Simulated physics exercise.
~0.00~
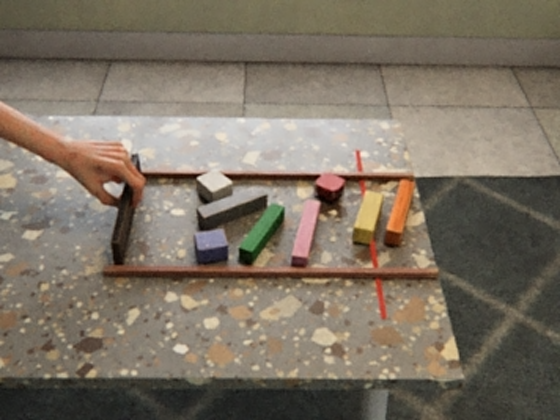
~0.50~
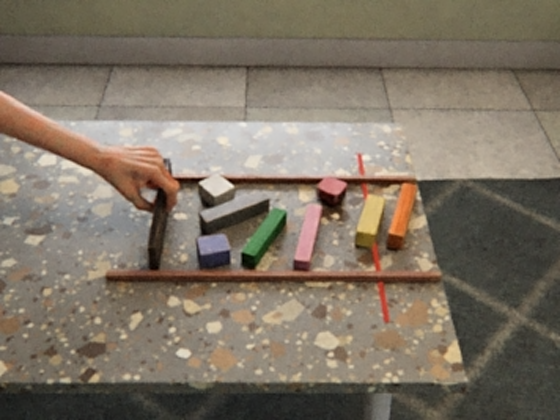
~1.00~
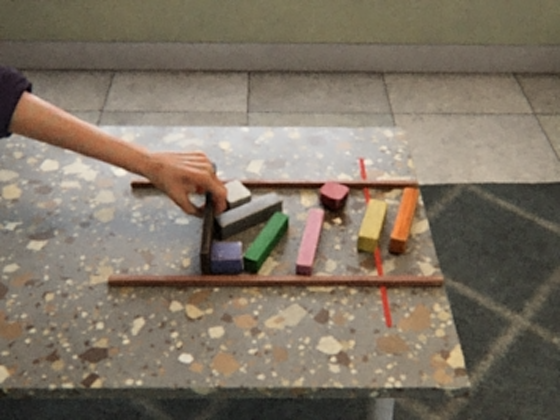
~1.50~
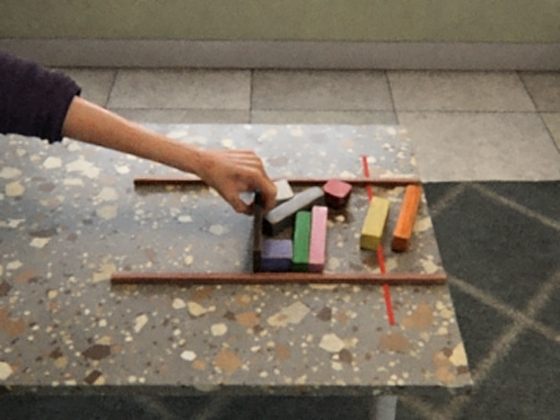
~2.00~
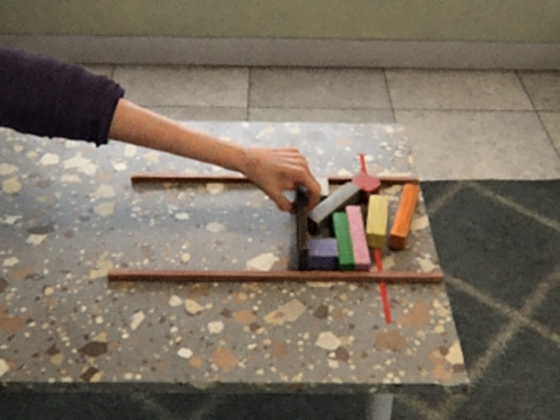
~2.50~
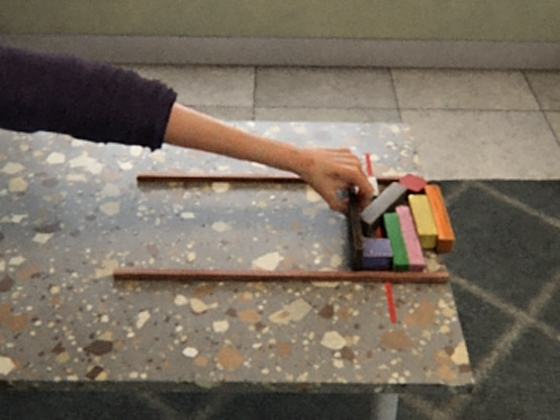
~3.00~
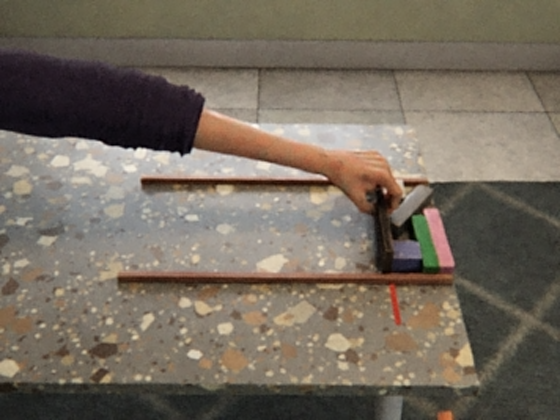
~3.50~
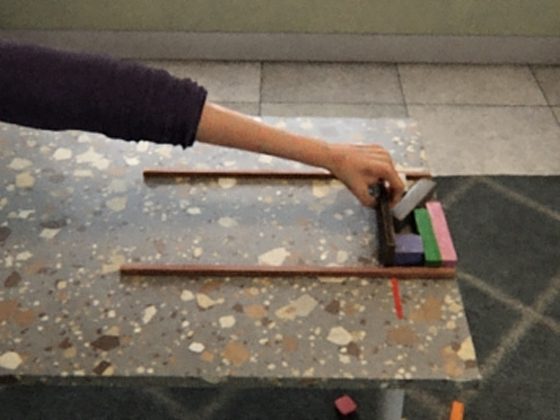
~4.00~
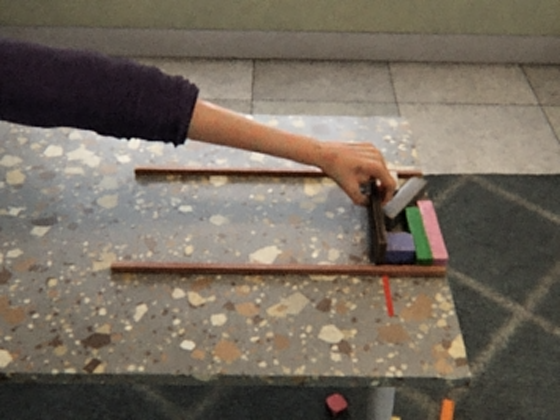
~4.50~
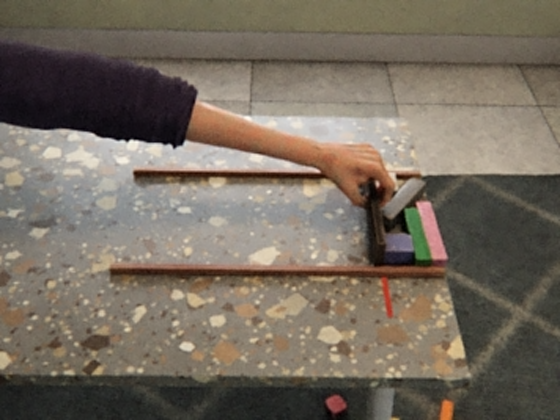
At the start, a hand holds a dark board upright at the left of a speckled table, with eight colourful sticks and blocks lying between two brown rails. The hand slides the board to the right, gathering the blue block, the grey pieces, and the green and pink sticks. The bunched pieces then press the red block, yellow bar and orange stick past the red tape toward the right edge. Those three drop off the table, and the board halts near the edge. Finally, the blue, green, pink and grey pieces remain beside it, while the red block and orange stick lie below.
